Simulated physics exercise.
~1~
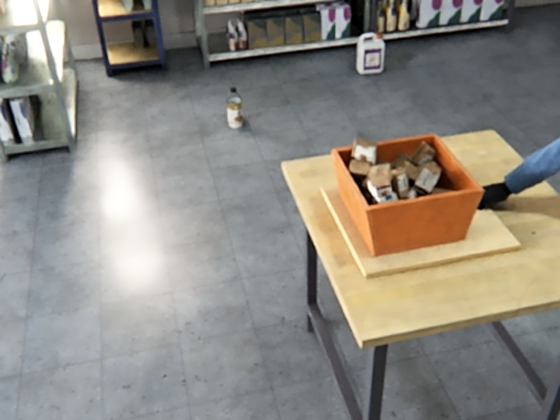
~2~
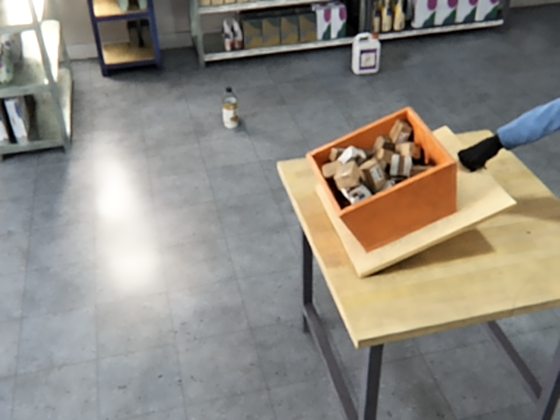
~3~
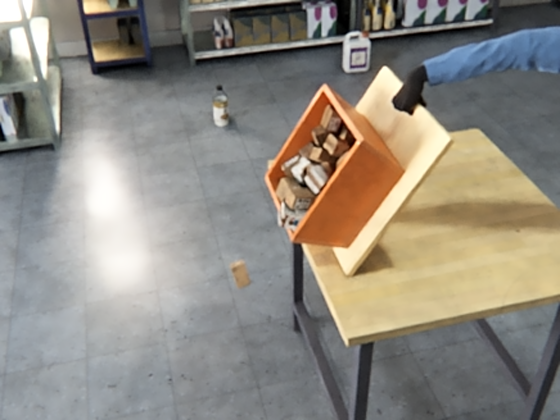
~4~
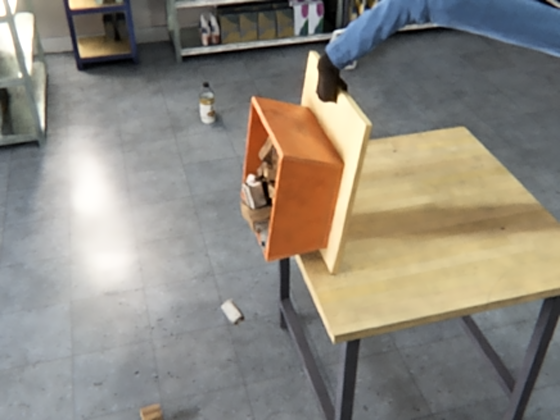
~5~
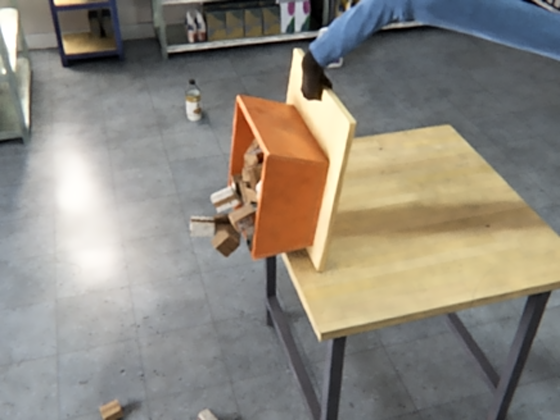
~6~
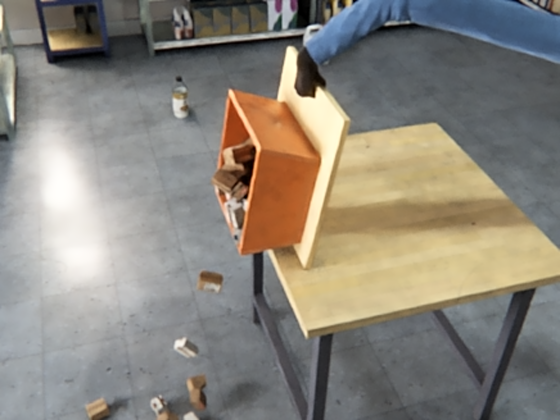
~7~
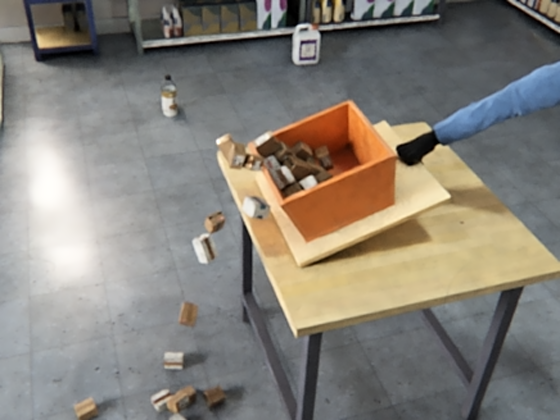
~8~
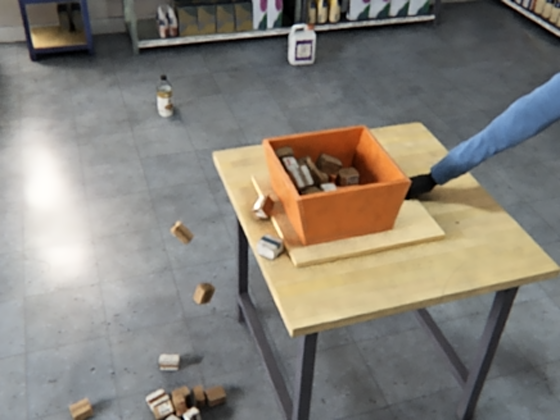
An orange crate is tipped on its board, spills some blocks, and settles flat again.
